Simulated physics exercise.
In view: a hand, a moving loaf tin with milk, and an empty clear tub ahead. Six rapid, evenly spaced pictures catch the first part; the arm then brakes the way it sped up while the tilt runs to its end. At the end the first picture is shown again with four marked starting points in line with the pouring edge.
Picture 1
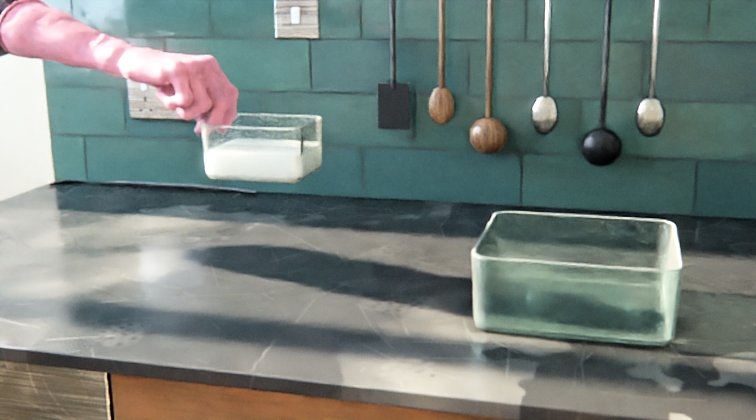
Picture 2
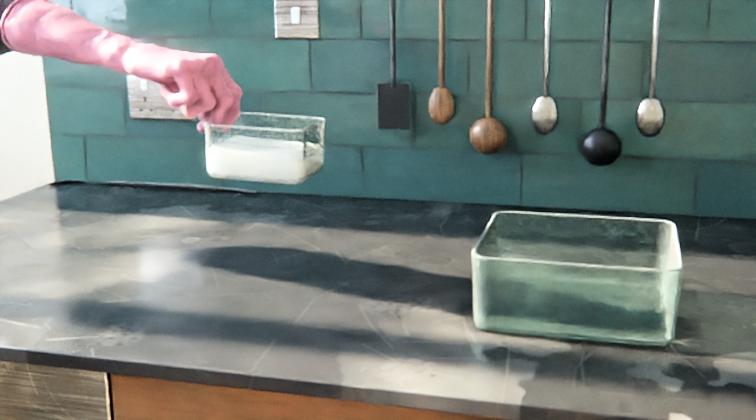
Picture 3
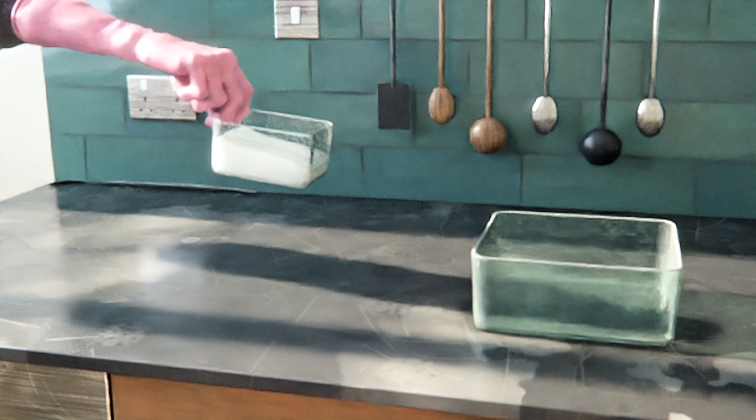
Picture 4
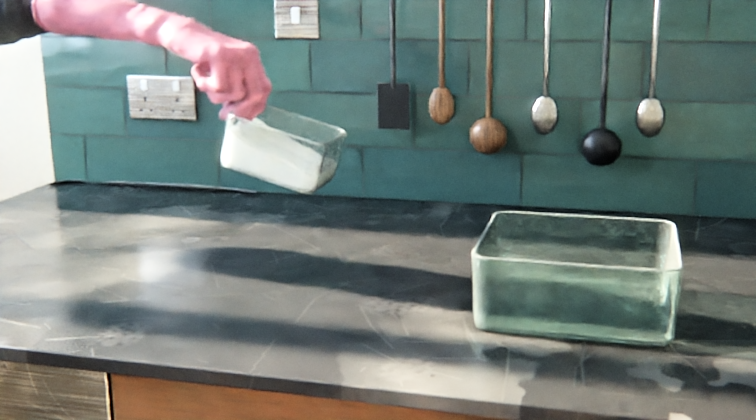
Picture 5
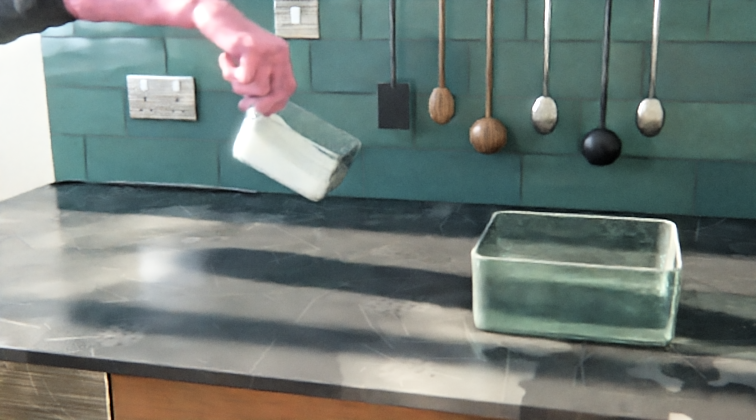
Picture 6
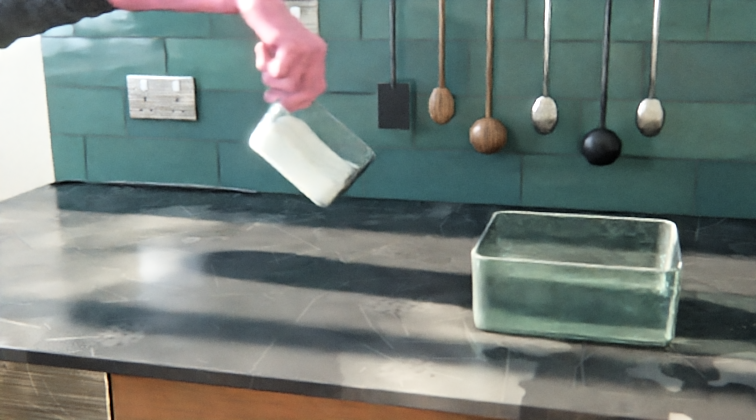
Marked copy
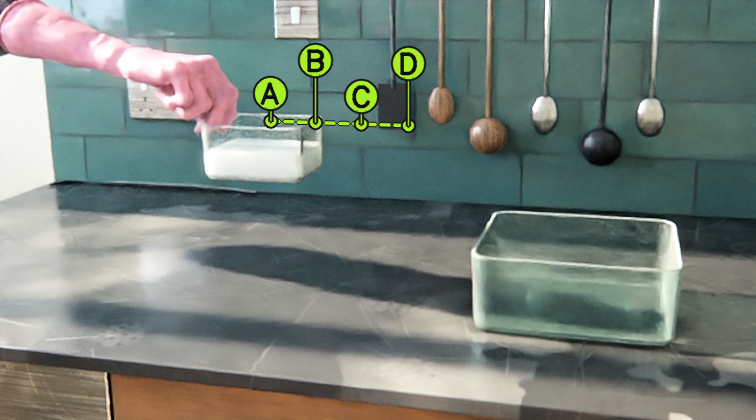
Hand holding a clear loaf tin of milk above a dark counter, moving slightly right and tilting it toward an empty tub.
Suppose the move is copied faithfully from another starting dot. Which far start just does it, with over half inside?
The limit is C.
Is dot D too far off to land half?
No, that is safe.
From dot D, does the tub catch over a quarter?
Yes, clearly.
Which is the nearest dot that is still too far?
That would be B.
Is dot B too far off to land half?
Yes, it does.
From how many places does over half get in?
Two of them.
On the marked copy, A at (270, 121); B at (315, 122); C at (361, 124); D at (408, 125).
With A, about 0 % lands in the tub, 97 % falls short and 3 % goes beside or beyond.
With B, about 23 % lands in the tub, 72 % falls short and 5 % goes beside or beyond.
With C, about 71 % lands in the tub, 14 % falls short and 15 % goes beside or beyond.
With D, about 86 % lands in the tub, 4 % falls short and 10 % goes beside or beyond.
